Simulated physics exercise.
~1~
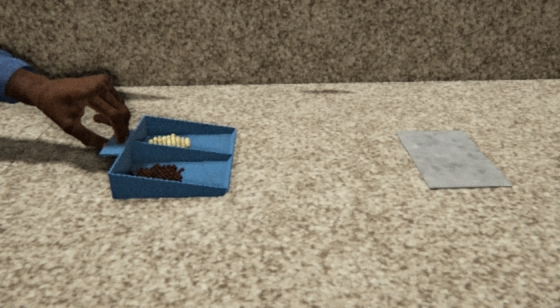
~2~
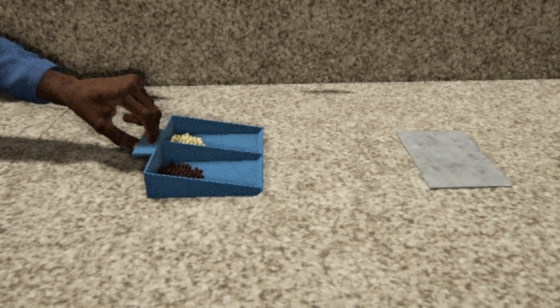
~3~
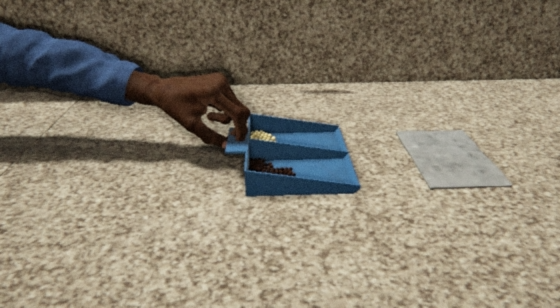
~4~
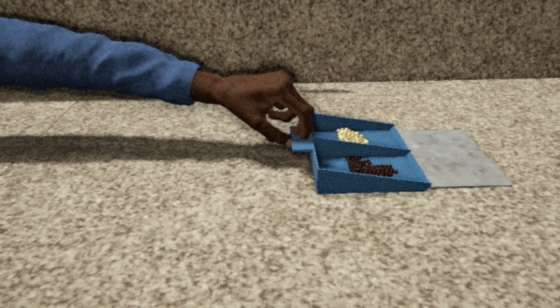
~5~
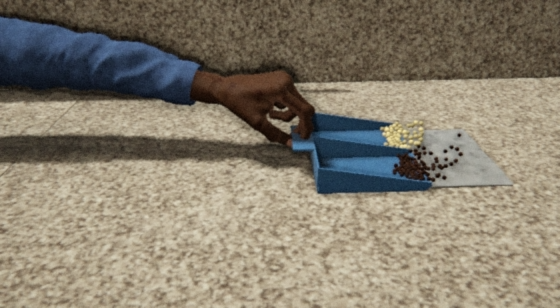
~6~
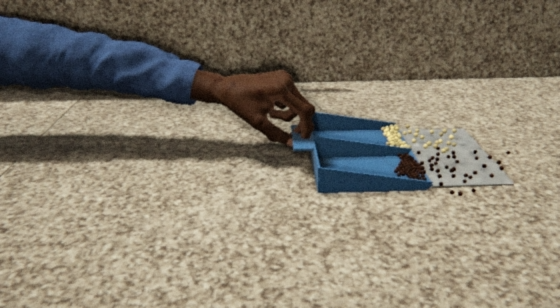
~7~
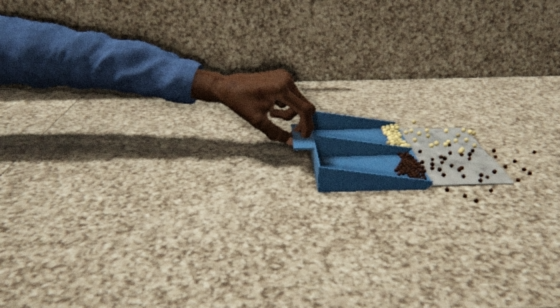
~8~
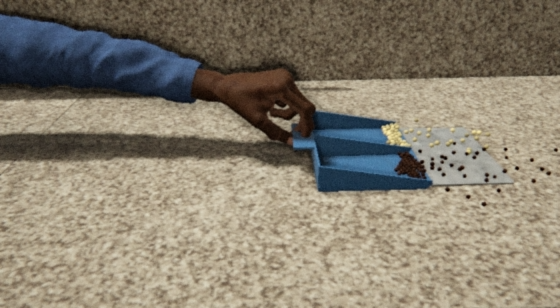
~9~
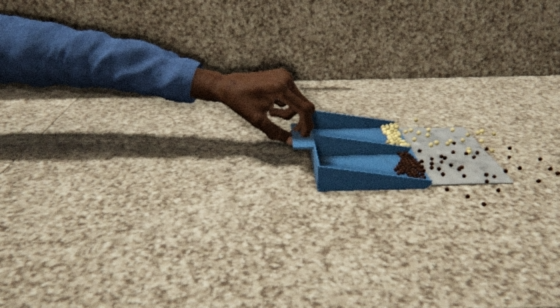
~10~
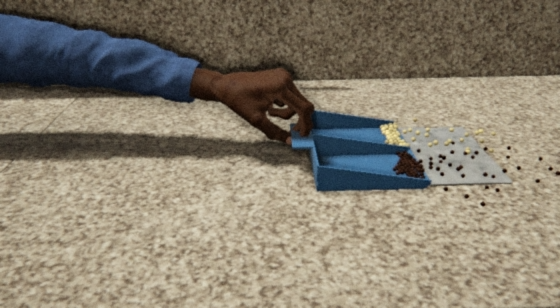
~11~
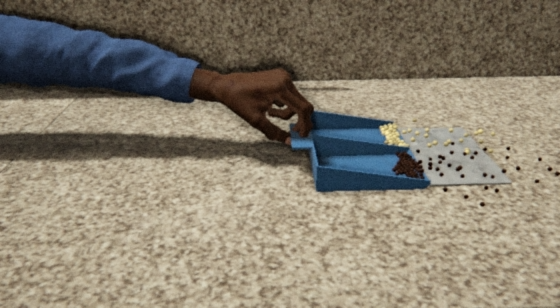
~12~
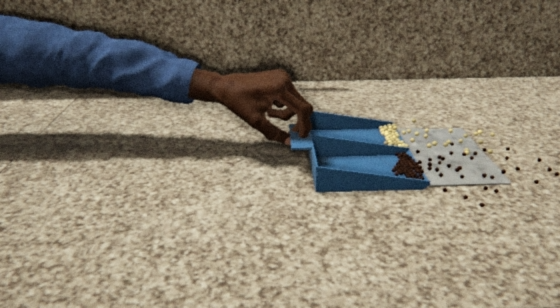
A hand slides a blue tray right to a grey slab, spilling some pale and dark beads.
